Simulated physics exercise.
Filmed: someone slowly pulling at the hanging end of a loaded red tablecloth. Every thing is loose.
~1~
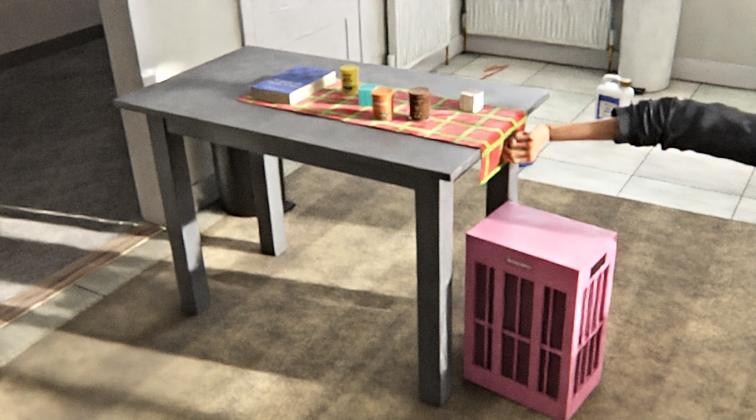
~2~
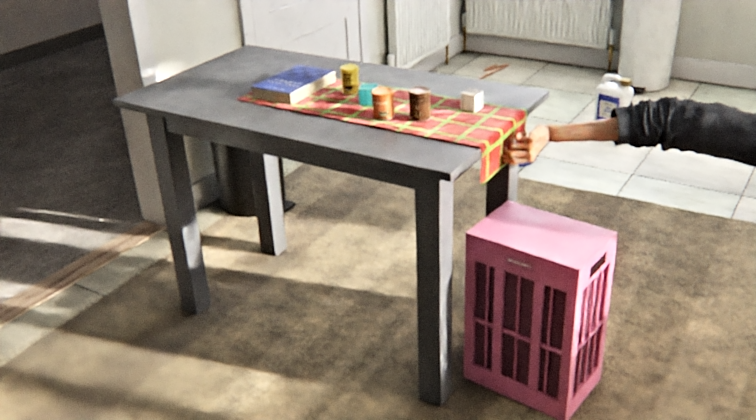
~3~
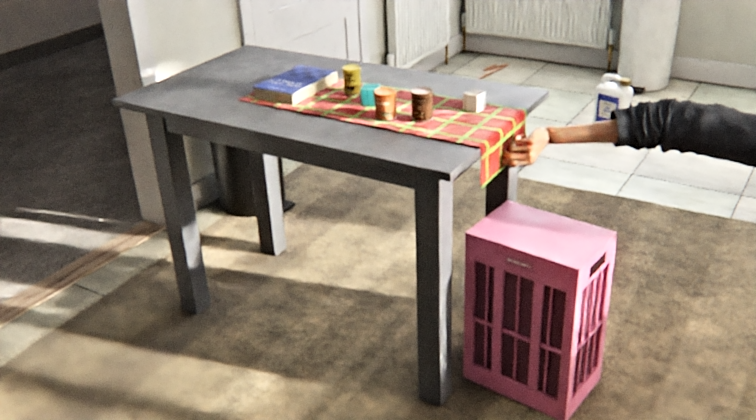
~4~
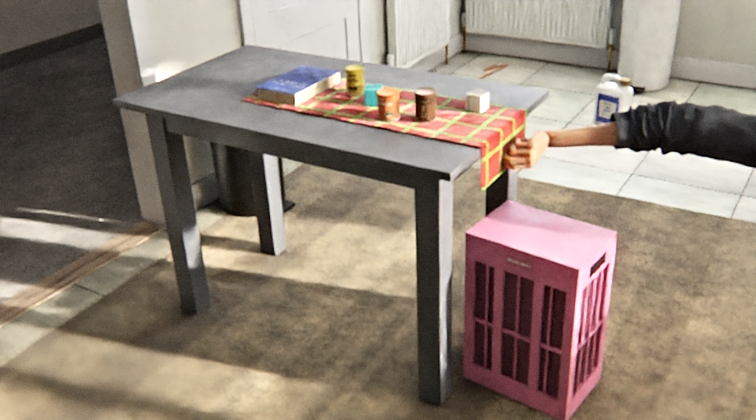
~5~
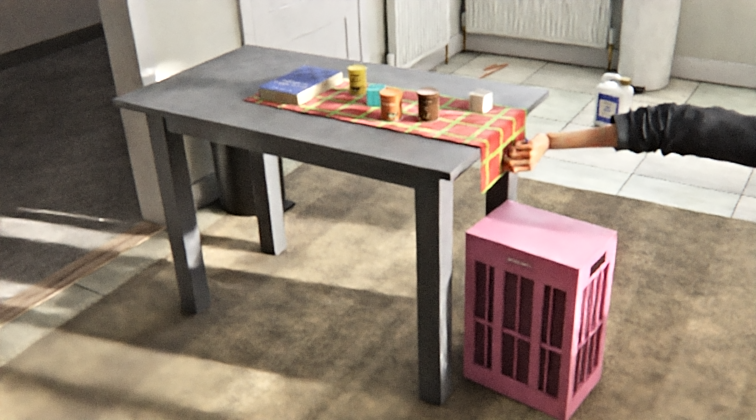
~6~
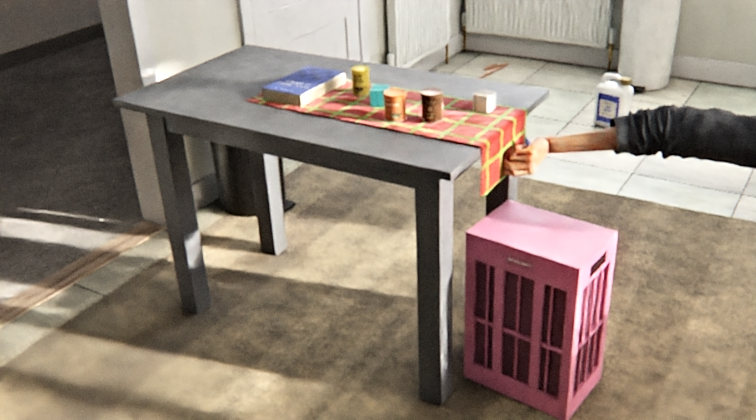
On a grey table, a hand slowly pulls a red cloth and its items right.
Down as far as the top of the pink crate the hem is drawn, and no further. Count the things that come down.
Number down: One.
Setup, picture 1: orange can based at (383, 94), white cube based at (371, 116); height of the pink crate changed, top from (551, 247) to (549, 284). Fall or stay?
The orange can ends up still on top and the white cube ends up still on top.
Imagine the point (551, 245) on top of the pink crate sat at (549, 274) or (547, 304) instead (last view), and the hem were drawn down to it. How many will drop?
Over the edge: 2, then 3.
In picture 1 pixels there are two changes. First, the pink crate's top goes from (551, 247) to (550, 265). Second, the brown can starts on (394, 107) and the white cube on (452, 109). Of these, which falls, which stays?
As for the brown can, it stays in place; as for the white cube, it leaves the top.
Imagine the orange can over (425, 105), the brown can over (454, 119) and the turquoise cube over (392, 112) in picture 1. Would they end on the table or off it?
Final state: The orange can is still in place, the brown can is no longer up, the turquoise cube is still in place.
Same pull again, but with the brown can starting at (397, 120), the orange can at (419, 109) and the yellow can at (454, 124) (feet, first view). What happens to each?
My call: The brown can hangs on; the orange can hangs on; the yellow can takes a tumble.
A little later, hem on the crate; white cube gone.
When it is over, hem on the crate; white cube gone. The table loses one.
